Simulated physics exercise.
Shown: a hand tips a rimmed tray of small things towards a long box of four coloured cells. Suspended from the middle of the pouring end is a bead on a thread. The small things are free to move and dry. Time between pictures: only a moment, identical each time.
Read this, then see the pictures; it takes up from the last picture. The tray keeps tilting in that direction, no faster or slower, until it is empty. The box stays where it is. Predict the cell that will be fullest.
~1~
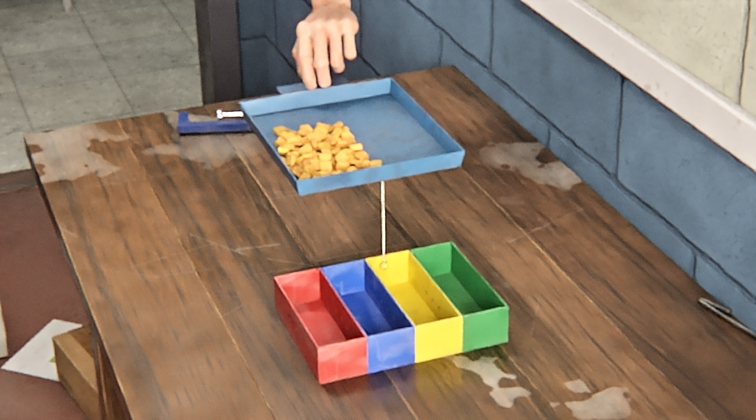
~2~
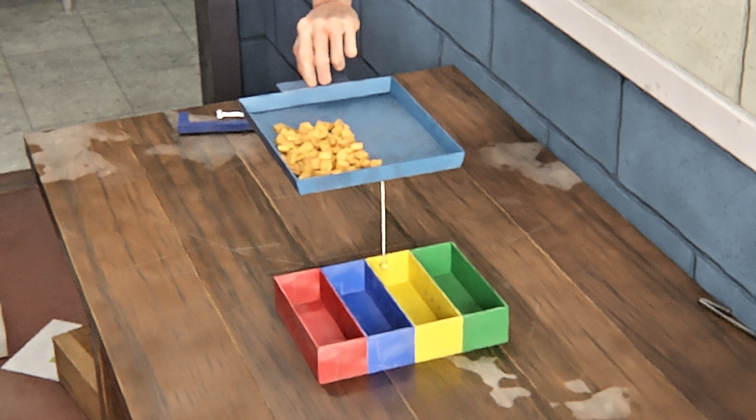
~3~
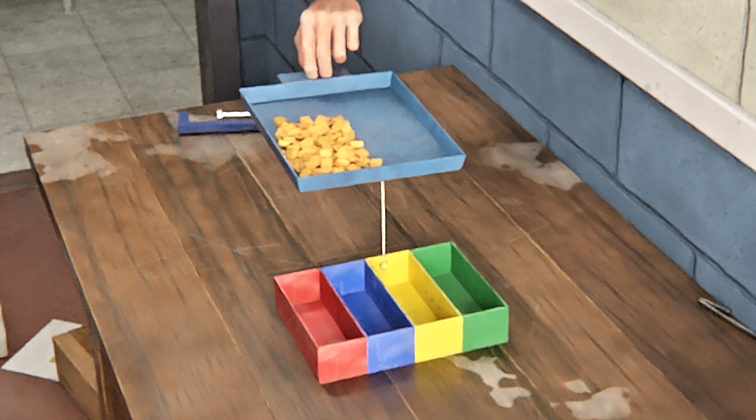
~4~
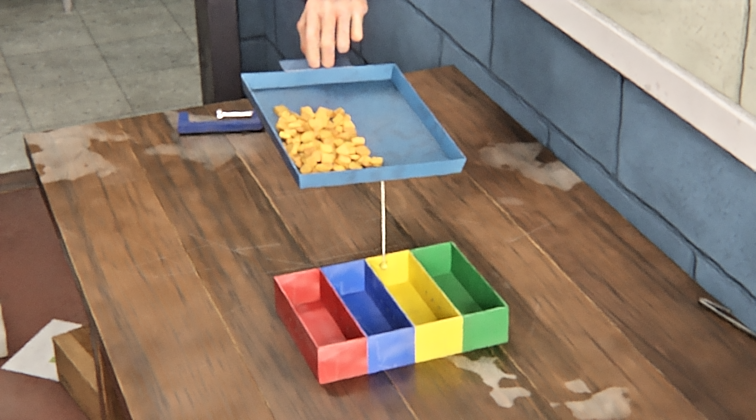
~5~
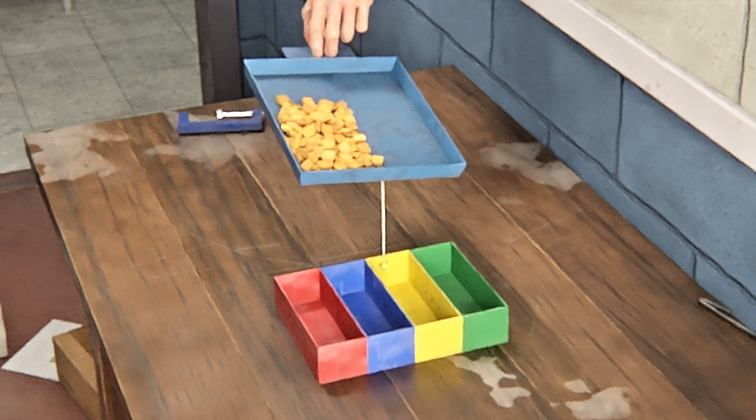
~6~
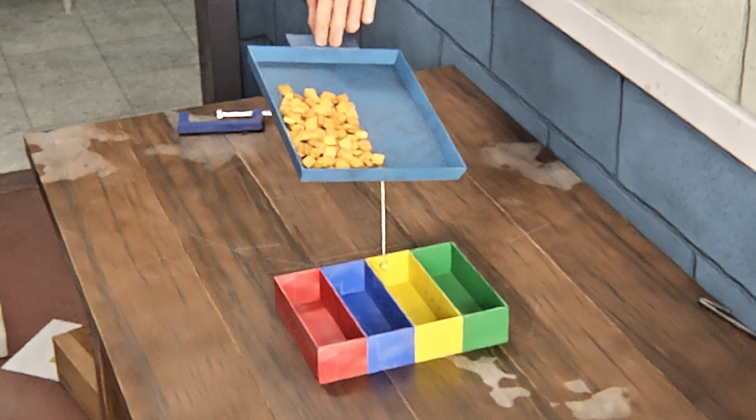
I would say the green cell.
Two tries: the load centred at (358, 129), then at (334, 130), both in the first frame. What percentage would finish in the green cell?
Some 80 and then some 70 per cent.
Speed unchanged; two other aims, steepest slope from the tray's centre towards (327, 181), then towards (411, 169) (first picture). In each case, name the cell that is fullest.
In order, it comes out as the red one and the cell in green.
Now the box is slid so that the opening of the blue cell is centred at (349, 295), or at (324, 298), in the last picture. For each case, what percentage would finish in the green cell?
It comes to near 70 per cent the first time and near 30 per cent the second time.
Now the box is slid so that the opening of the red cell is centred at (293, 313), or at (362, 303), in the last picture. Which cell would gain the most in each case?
Try one: That green cell; try two: The yellow cell.
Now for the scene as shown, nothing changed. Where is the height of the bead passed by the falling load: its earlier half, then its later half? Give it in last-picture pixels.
The leading part at (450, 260), the rest of it at (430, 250).
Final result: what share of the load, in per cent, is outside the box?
It works out to close to 10 per cent.
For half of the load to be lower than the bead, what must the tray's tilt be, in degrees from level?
Roughly 100 degrees at that moment.
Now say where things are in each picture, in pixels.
In the first frame, corners of the pouring end at (299, 179) and (460, 150), level; middle of the load at (327, 154), cereal squares; bead on its thread at (384, 266); red cell at (343, 357); blue cell at (391, 346); yellow cell at (439, 336); green cell at (485, 326).
In the second frame, corners of the pouring end at (299, 178) and (460, 151), level; middle of the load at (327, 152).
In the third frame, corners of the pouring end at (300, 176) and (461, 154), tipped barely, lowest at the right corner; middle of the load at (327, 149).
In the fourth frame, corners of the pouring end at (302, 173) and (462, 158), tipped a little, lowest at the right corner; middle of the load at (328, 144).
In the fifth frame, corners of the pouring end at (303, 170) and (462, 162), tipped a little, lowest at the right corner; middle of the load at (329, 139).
In the sixth frame, corners of the pouring end at (305, 167) and (463, 166), tipped clearly, lowest at the right corner; middle of the load at (331, 134); red cell at (343, 357); blue cell at (391, 346); yellow cell at (439, 336); green cell at (485, 326).
Soon after the last picture, tray tipped steeply; nearly all on the tray; a stray few falling or outside the box.
A little later, tray tipped past a quarter turn; about a third on the tray; about a third in the green cell; a small part in the yellow cell; a small part falling or outside the box.
Later still, tray tipped past a quarter turn; most in the green cell; a small part in the yellow cell; a small part falling or outside the box.
At rest, tray tipped past a quarter turn; most in the green cell; a small part in the yellow cell; none in the red cell; none in the blue cell; a small part outside the box.
